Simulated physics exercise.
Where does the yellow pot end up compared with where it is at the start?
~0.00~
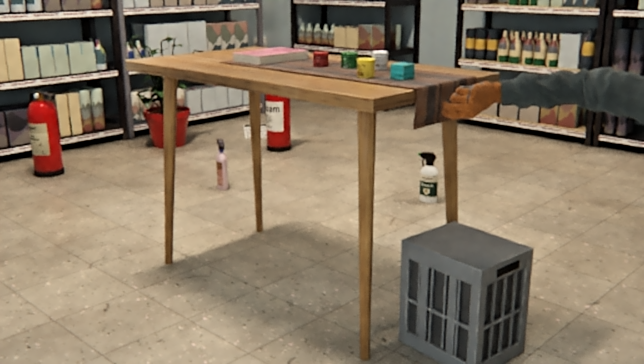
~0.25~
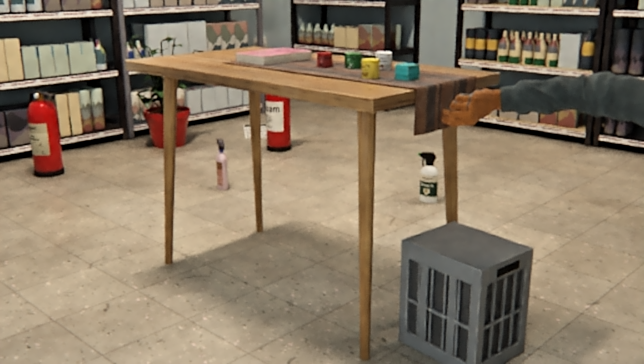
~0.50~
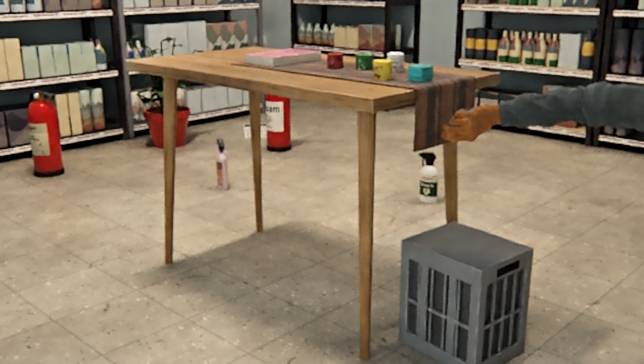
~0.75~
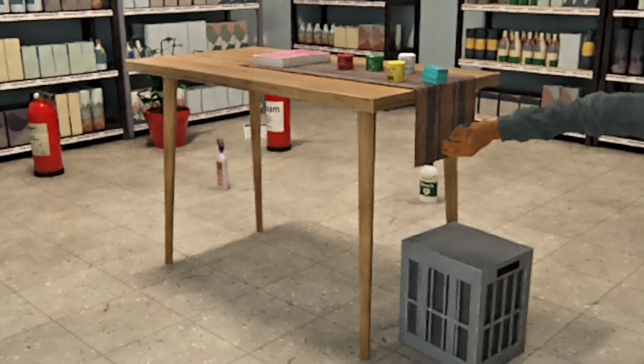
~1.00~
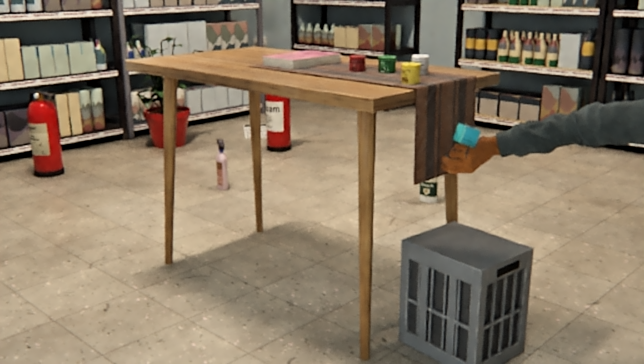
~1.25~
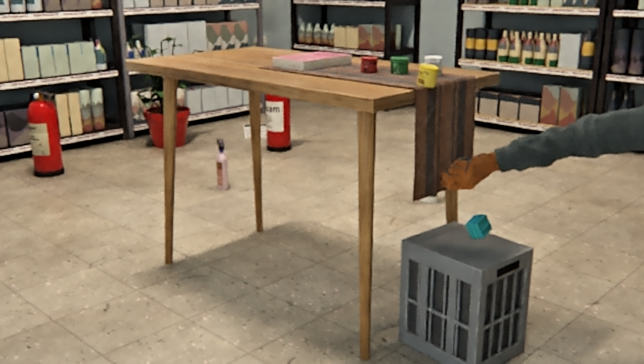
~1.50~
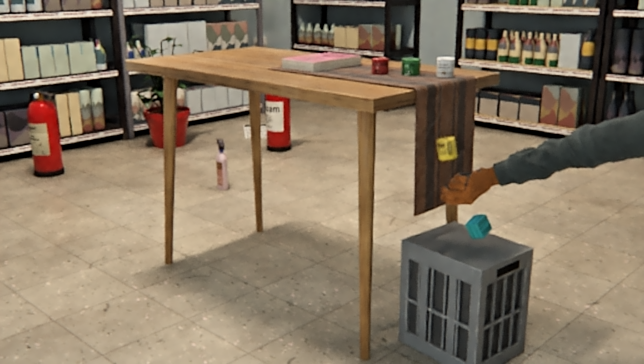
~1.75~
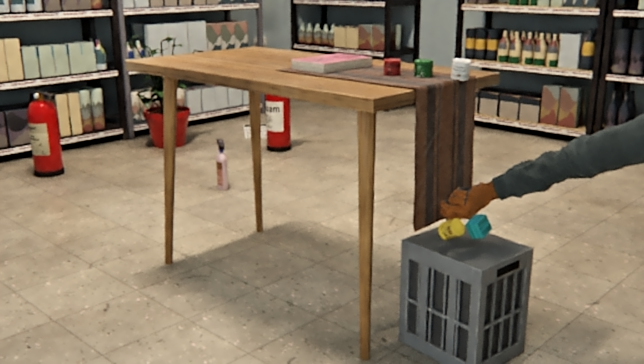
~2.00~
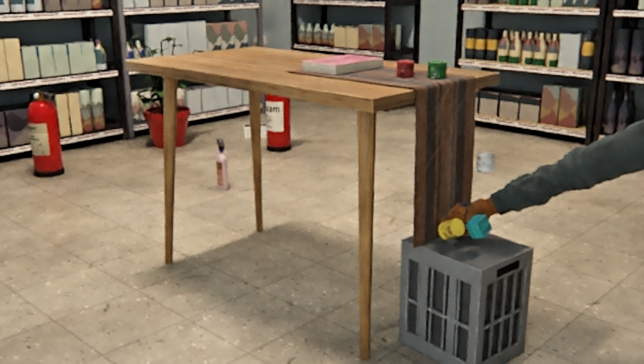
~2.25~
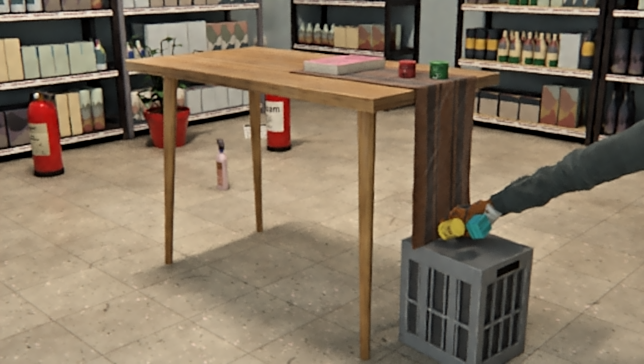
At the start the yellow pot stands on the brown cloth on the tabletop, and by the end it lies on top of the grey crate below, next to the turquoise cube.
